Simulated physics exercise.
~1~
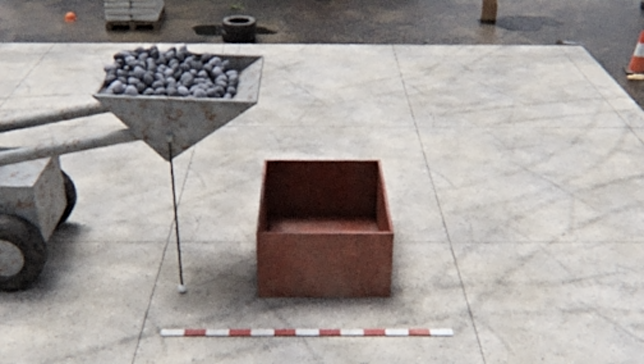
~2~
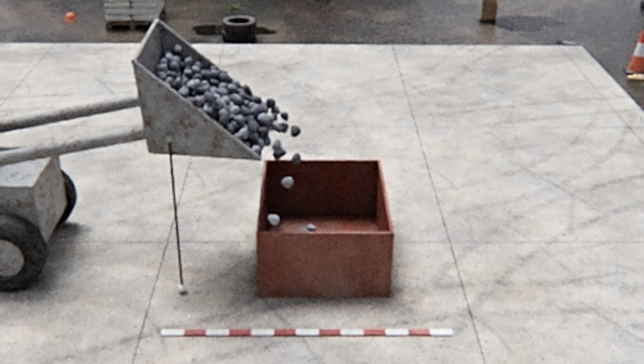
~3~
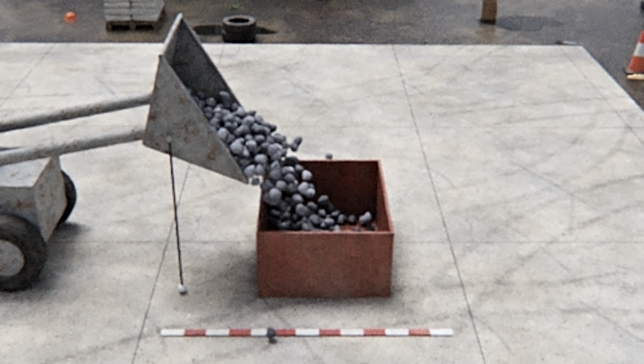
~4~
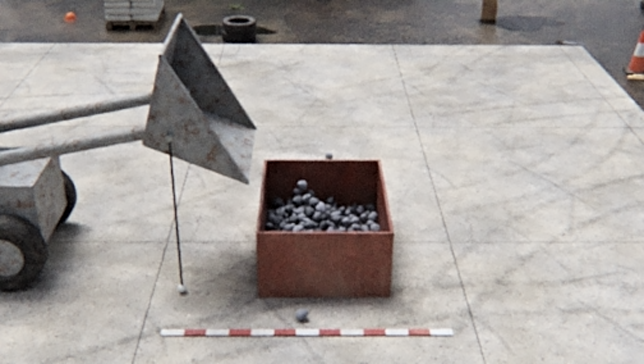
A pale concrete yard with a wet, dark strip behind it is seen from the side and slightly above. At the left, a small wheeled loader holds a grey metal bucket heaped with dark grey stones, a thin rod with a white ball hanging beneath it. An open rust-red bin stands in the middle, behind a red-and-white striped staff. The bucket tips toward the right, and the first stones tumble into the bin. It tips more steeply and the rest pour down in a stream. Finally the bucket hangs empty, nearly all the stones lie in the bin, and a stray rests by the staff.
